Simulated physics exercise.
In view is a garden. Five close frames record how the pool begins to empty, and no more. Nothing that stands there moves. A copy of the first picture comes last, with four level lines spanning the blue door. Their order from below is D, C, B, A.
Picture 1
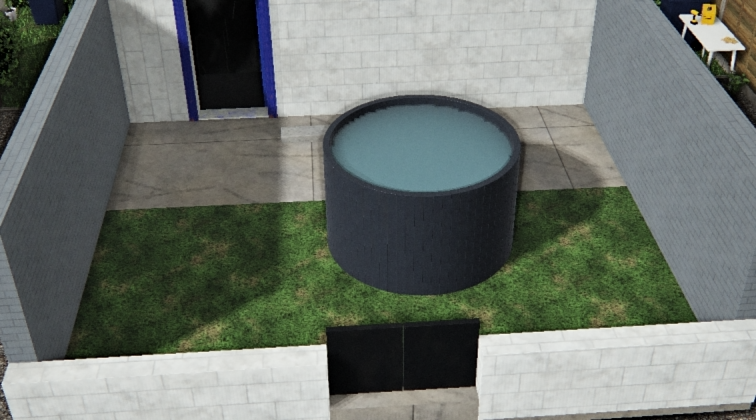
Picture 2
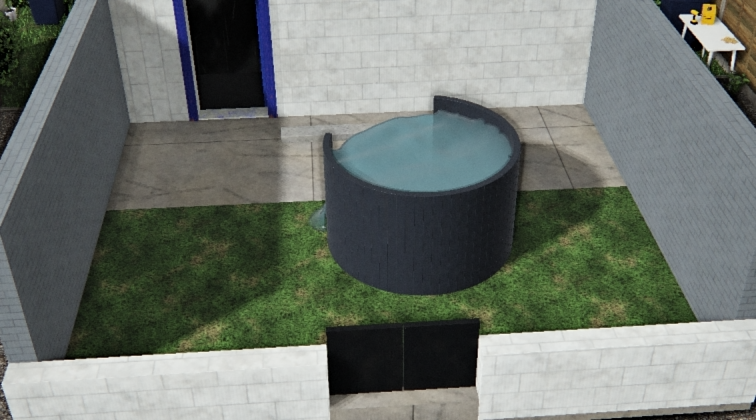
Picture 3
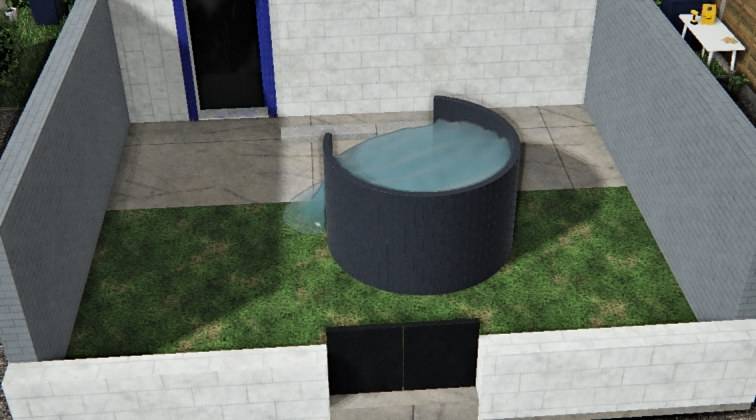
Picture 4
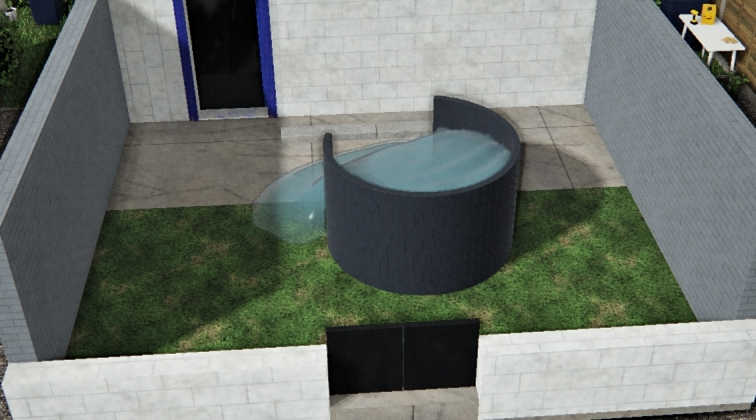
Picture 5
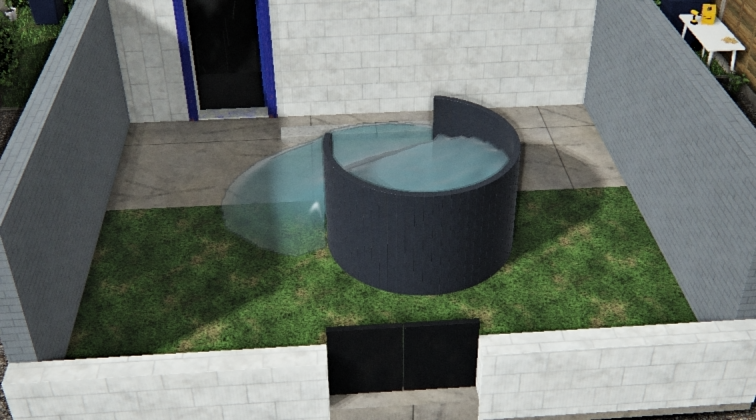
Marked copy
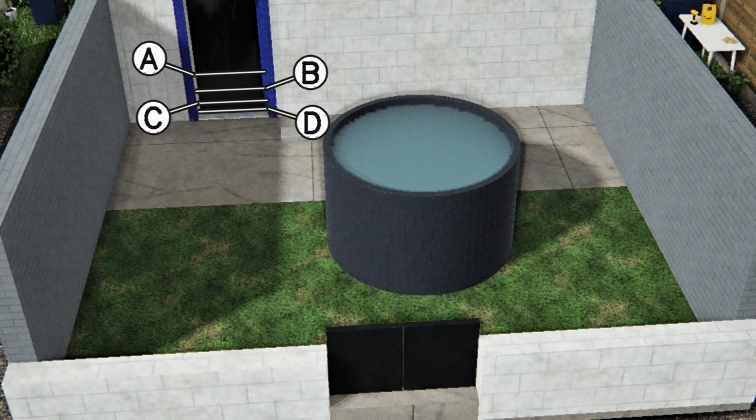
At first, a round dark pool full of still water stands in a walled garden, between a blue-framed doorway and a shut black gate. Then the back-left part of its wall is gone, and water pours out through the gap, spreading leftward in a widening sheet over the paving and grass.
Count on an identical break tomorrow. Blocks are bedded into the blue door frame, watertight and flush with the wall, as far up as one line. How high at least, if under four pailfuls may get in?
Choose B.
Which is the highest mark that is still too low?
C it is.
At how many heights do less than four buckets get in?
Two.
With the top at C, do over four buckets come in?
Yes, it does.
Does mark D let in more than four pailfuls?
Yes.
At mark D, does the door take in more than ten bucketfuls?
Yes, it does.
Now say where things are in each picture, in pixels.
The first picture shows water in the pool at rest, its middle at (421, 148); foot of the blue doorway at (234, 119); shut gate at (403, 336).
In the second picture, water covers 2 % of the ground, its front hidden from here.
The third picture shows front seen at (295, 218), 5 % of the ground wet.
The fourth picture shows front seen at (263, 204), 10 % of the ground wet.
The fifth picture shows front seen at (232, 195), 16 % of the ground wet.
On the marked copy, A at (229, 73); B at (231, 89); C at (232, 101); D at (233, 110); from the bottom up D, C, B, A.
For mark A, nothing gets over.
For mark B, a splash gets over, under a bucket.
For mark C, about 9 bucketfuls get in.
For mark D, dozens of bucketfuls pour in.
